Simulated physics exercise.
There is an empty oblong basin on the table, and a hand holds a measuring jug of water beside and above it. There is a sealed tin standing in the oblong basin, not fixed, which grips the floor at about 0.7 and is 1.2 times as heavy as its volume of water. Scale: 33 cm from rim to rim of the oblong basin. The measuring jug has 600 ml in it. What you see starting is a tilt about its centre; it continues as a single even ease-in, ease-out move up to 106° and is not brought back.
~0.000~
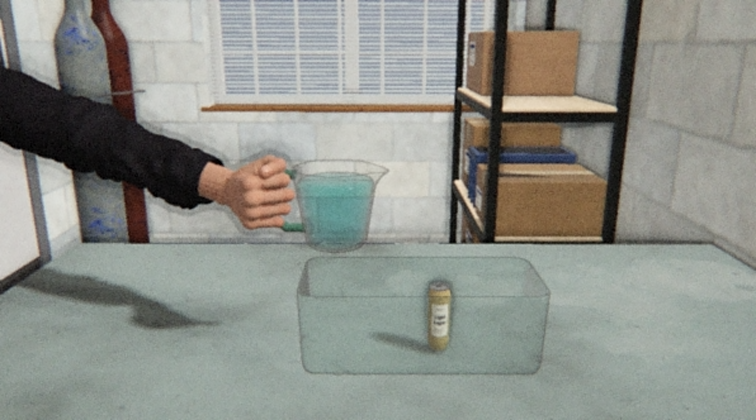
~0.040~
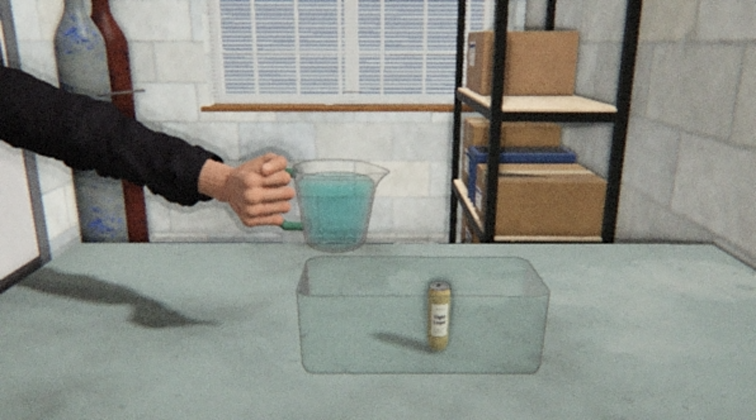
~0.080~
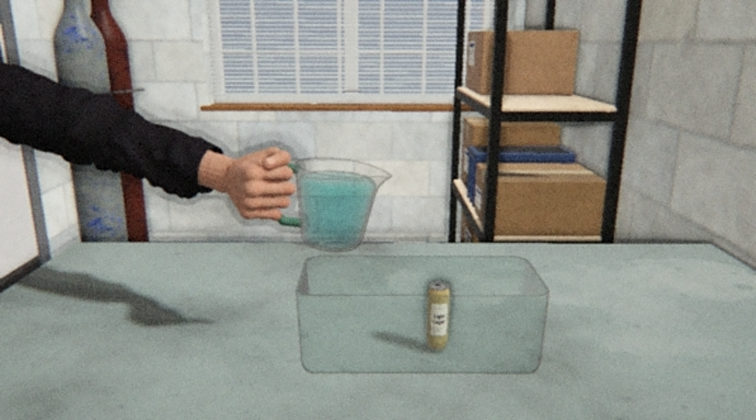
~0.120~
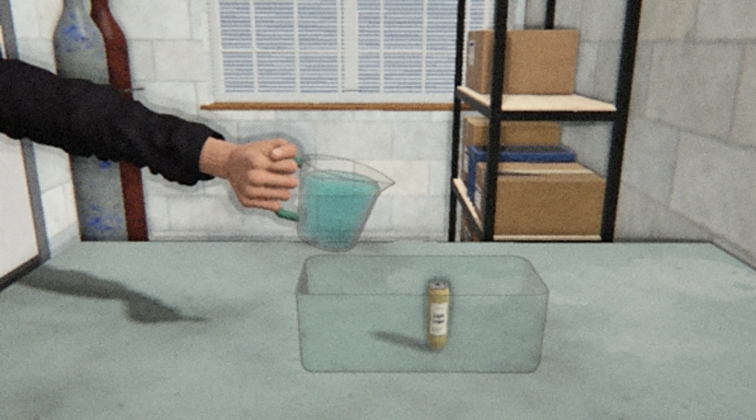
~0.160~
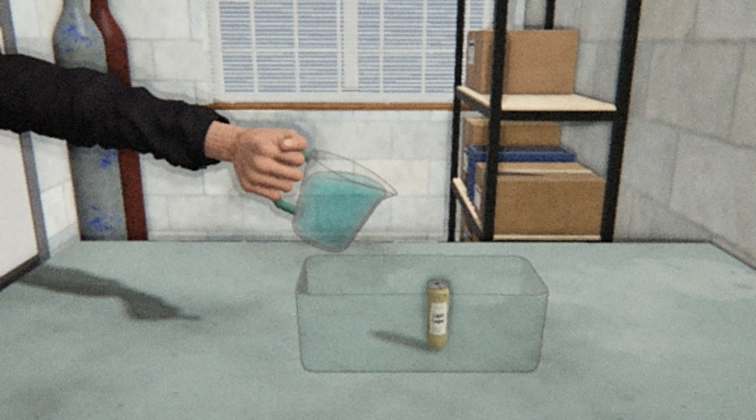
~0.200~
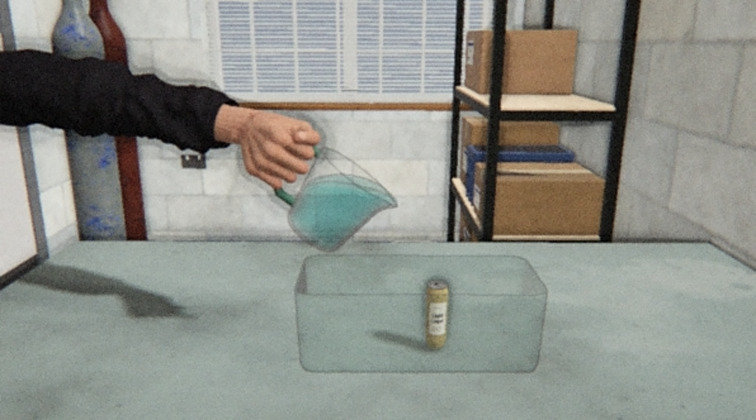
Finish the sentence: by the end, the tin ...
By the end, the tin has toppled.
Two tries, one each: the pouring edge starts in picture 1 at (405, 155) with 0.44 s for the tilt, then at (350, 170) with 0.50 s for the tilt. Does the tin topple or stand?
Run one: It tumbles. Run two: It does not tip.
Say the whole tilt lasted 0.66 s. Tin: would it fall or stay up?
Outcome - the tin comes down.
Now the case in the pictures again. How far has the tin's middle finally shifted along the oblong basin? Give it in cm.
Around 8.0 cm.
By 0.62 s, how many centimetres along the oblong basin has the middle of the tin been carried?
4 cm, roughly.
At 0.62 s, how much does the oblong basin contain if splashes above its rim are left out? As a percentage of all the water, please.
Near 90 in a hundred.
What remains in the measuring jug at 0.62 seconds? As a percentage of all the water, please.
Close to 5 percent of the total.
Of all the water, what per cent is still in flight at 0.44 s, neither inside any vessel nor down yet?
Around 18 in a hundred.
After 0.44 s the tilt is 102° and 37 per cent is still to pour; the tin stands where it began.
After 0.62 s the tilt is 106° and 5 per cent is still to pour; the tin leans 29°.
After 0.80 s the tilt is 106° and 0 per cent is still to pour; the tin lies on its side.
After 1.00 s the tilt is 106° and 0 per cent is still to pour; the tin lies on its side.
In the end the tin lies on its side.
